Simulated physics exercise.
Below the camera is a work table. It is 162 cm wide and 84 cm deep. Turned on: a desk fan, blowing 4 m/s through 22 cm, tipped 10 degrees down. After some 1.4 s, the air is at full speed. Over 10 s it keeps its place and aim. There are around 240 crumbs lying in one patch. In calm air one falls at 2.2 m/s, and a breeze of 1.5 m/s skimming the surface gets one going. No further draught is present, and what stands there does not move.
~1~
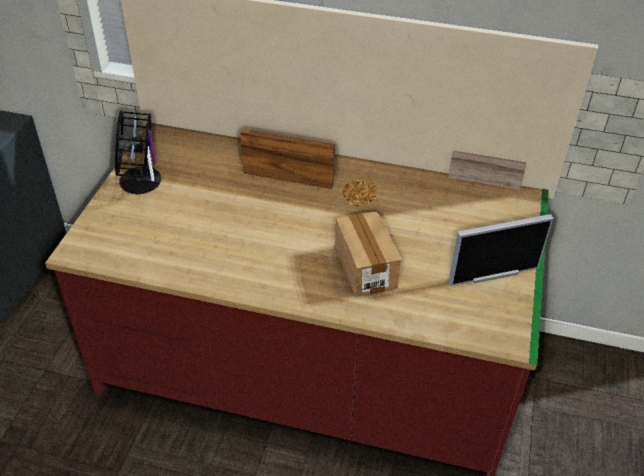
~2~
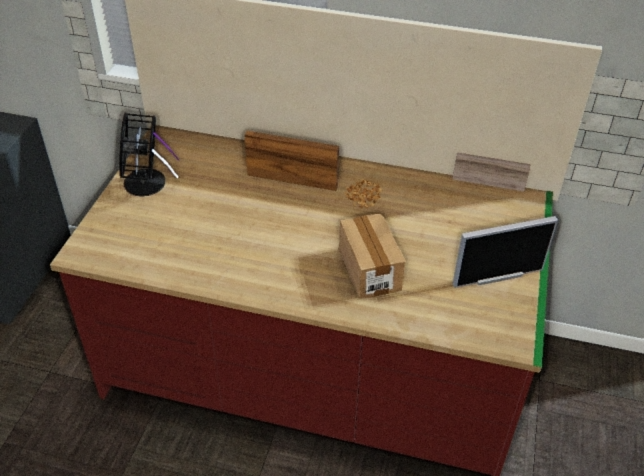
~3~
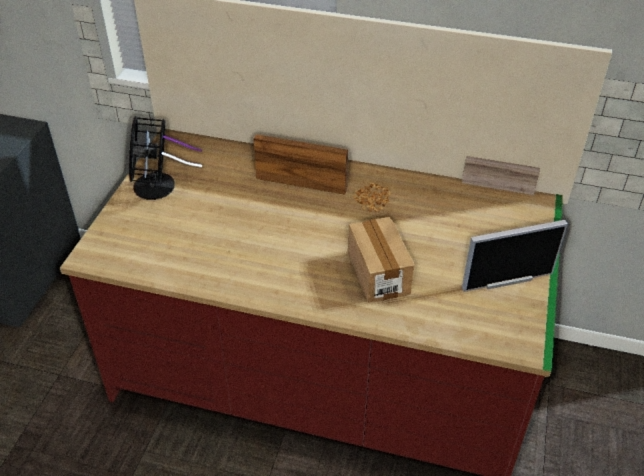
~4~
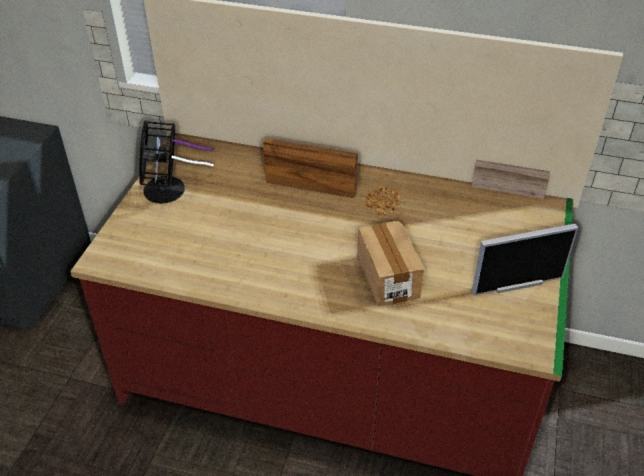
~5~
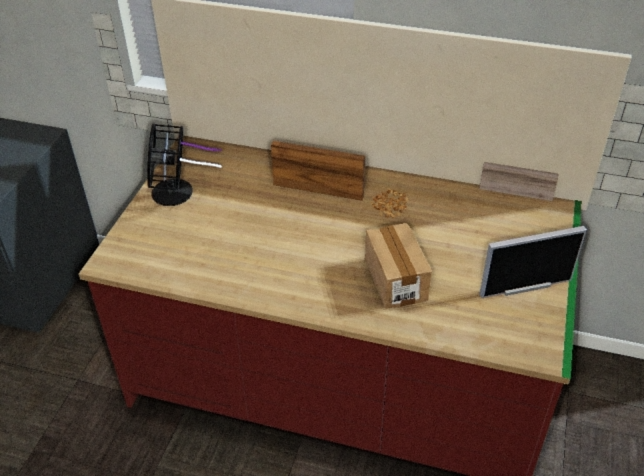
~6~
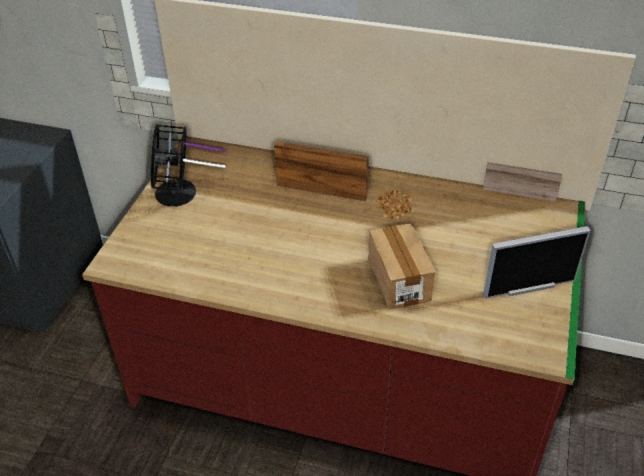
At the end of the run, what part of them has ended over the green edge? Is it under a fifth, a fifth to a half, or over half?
Over half.
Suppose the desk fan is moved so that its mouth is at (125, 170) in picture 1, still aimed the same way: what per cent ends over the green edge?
My estimate is close to 40 percent.
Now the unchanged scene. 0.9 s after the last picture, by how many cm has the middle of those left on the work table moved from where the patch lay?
Around 30 cm from the start.
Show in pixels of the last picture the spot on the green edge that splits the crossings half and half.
At roughly pixel (583, 249).
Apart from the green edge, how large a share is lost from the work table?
About 0 %.
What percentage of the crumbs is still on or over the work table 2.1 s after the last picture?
About 10 per cent remain.
Then, 0.9 s after the last picture, 44 % are on the move or not yet settled, 62 % are over the green edge; the middle of those still in play is near (492, 217).
Then, 2.1 s after the last picture, 11 % are on the move or not yet settled, 89 % are over the green edge.
Then, 4.4 s after the last picture, 4 % are on the move or not yet settled, 96 % are over the green edge.
Then, 8.9 s after the last picture, at the end, 98 % are over the green edge.
